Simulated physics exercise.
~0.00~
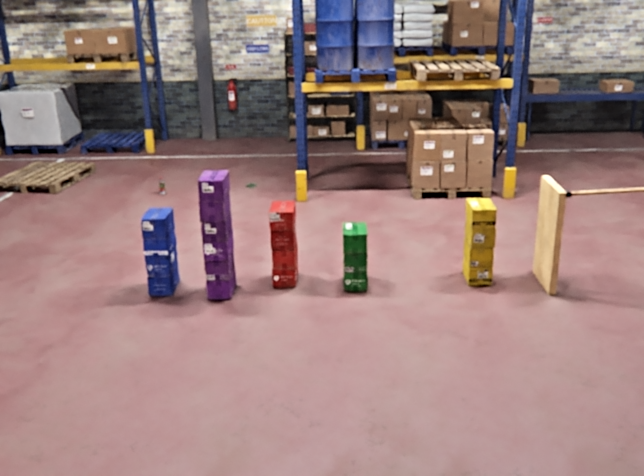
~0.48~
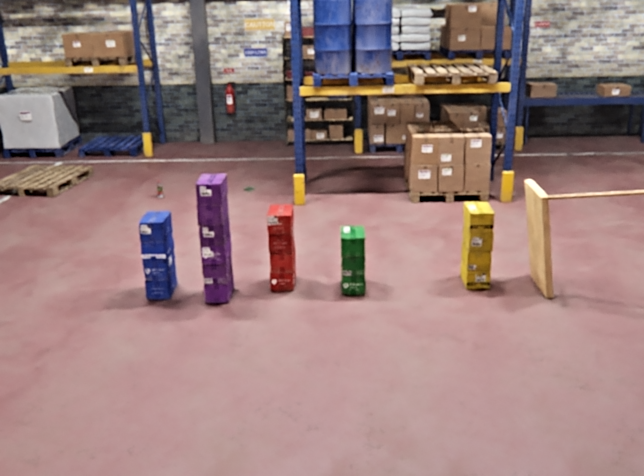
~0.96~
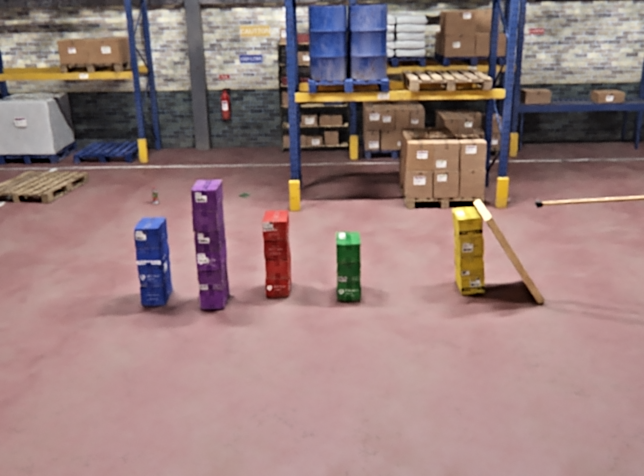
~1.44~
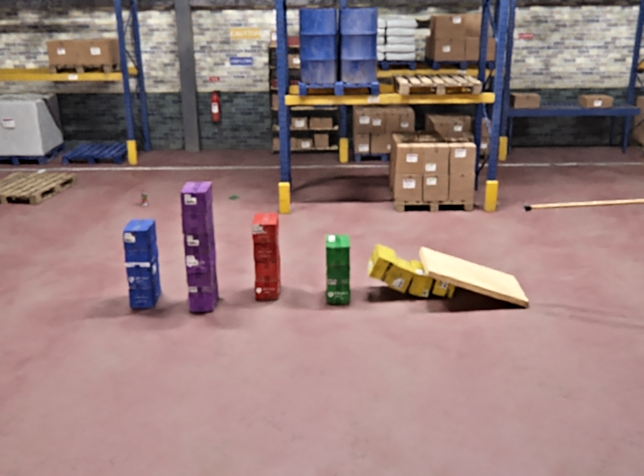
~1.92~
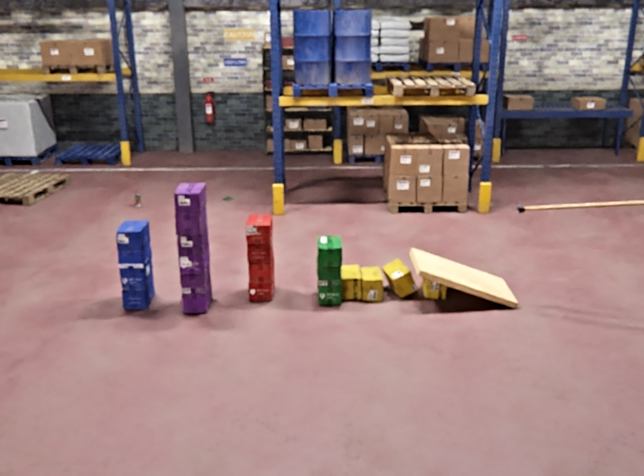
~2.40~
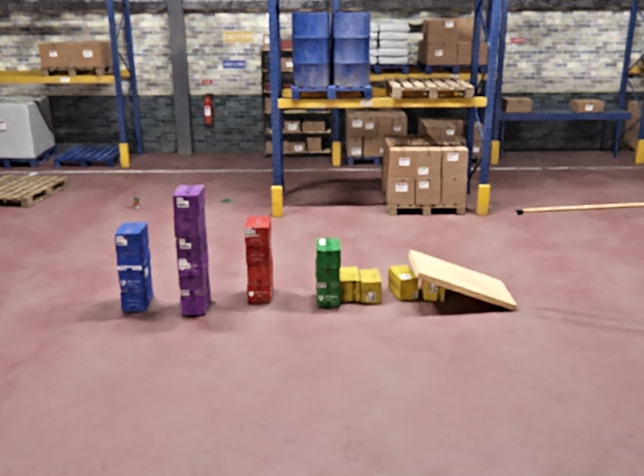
In this clip, a pole pushes an upright board leftward into a yellow stack of parcels on a warehouse floor, toppling it toward the green stack. The board rests slanted over a fallen parcel, while the green, red, purple and blue stacks remain standing.
